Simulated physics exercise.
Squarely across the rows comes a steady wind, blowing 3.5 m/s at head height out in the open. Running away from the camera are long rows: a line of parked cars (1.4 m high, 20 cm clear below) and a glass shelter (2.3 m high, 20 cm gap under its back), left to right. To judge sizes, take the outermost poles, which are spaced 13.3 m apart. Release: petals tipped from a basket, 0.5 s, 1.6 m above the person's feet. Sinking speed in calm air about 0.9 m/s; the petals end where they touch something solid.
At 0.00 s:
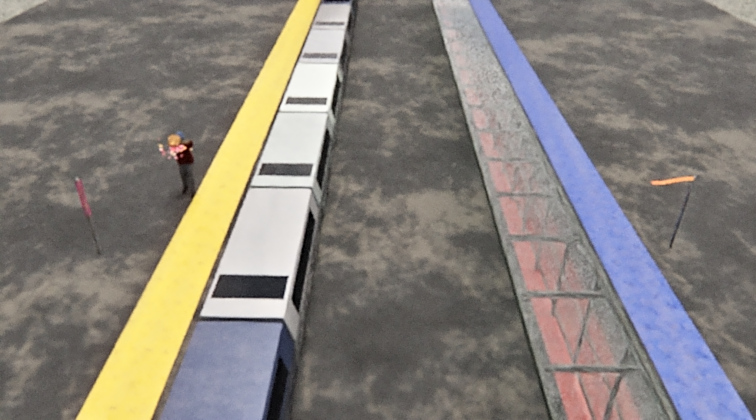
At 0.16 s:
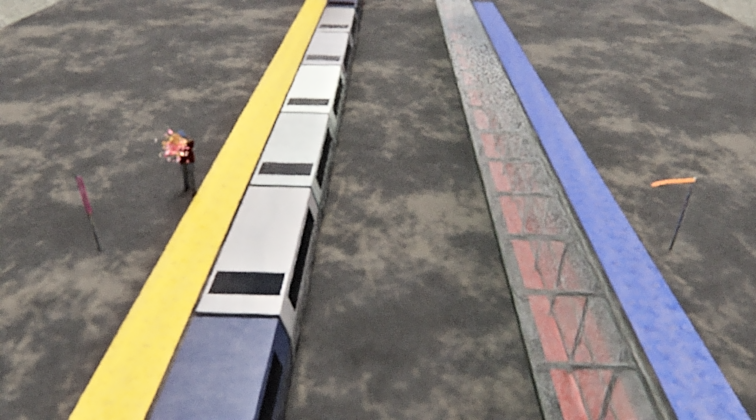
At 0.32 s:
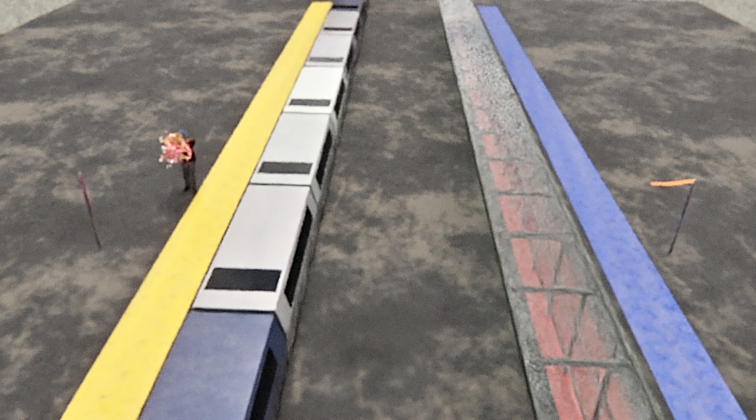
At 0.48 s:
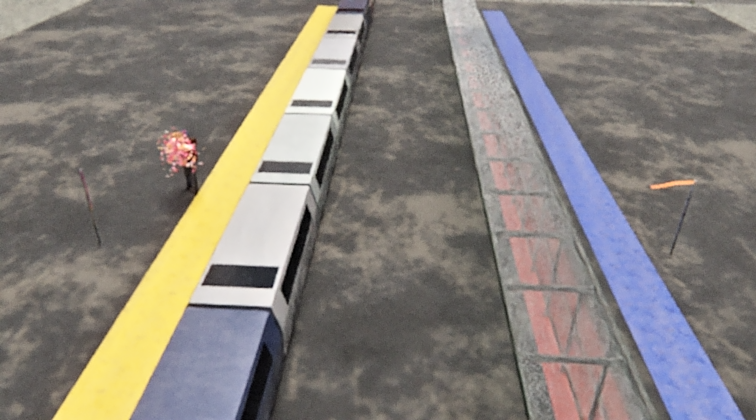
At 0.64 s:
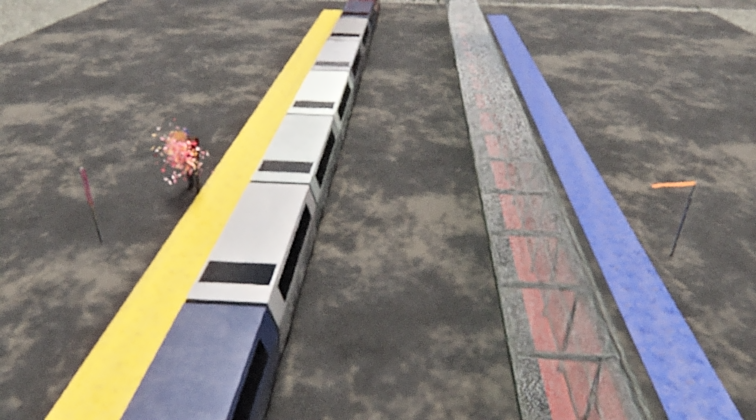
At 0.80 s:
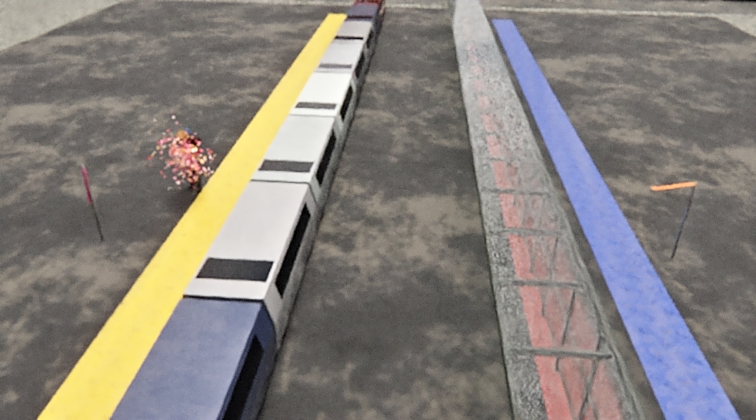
A person beside a yellow row and parked cars tips out pink petals, which spread slightly.
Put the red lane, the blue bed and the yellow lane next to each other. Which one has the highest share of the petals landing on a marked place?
Highest for yellow.
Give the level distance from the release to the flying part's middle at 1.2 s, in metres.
It works out to about 0.0 m.
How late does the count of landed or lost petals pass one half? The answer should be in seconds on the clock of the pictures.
2.2 s.
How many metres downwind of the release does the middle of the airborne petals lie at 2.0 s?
It is around 0.5 m.
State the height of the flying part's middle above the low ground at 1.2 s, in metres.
1.0 m.
After 1.2 s, 0 % lies on the red lane, 2 % on the yellow lane and 0 % on the blue bed; 3 % has touched down or left; the middle of what still flies is 0.9 m above the low ground, near (192, 168).
After 2.0 s, 0 % lies on the red lane, 26 % on the yellow lane and 0 % on the blue bed; 36 % has touched down or left; the middle of what still flies is 0.6 m above the low ground, near (203, 178).
After 3.5 s, 0 % lies on the red lane, 55 % on the yellow lane and 0 % on the blue bed; 77 % has touched down or left; the middle of what still flies is 0.6 m above the low ground, near (217, 176).
After 8.0 s, 0 % lies on the red lane, 67 % on the yellow lane and 0 % on the blue bed; 98 % has touched down or left.
After 45.0 s, 0 % lies on the red lane, 67 % on the yellow lane and 0 % on the blue bed; 100 % has touched down or left.
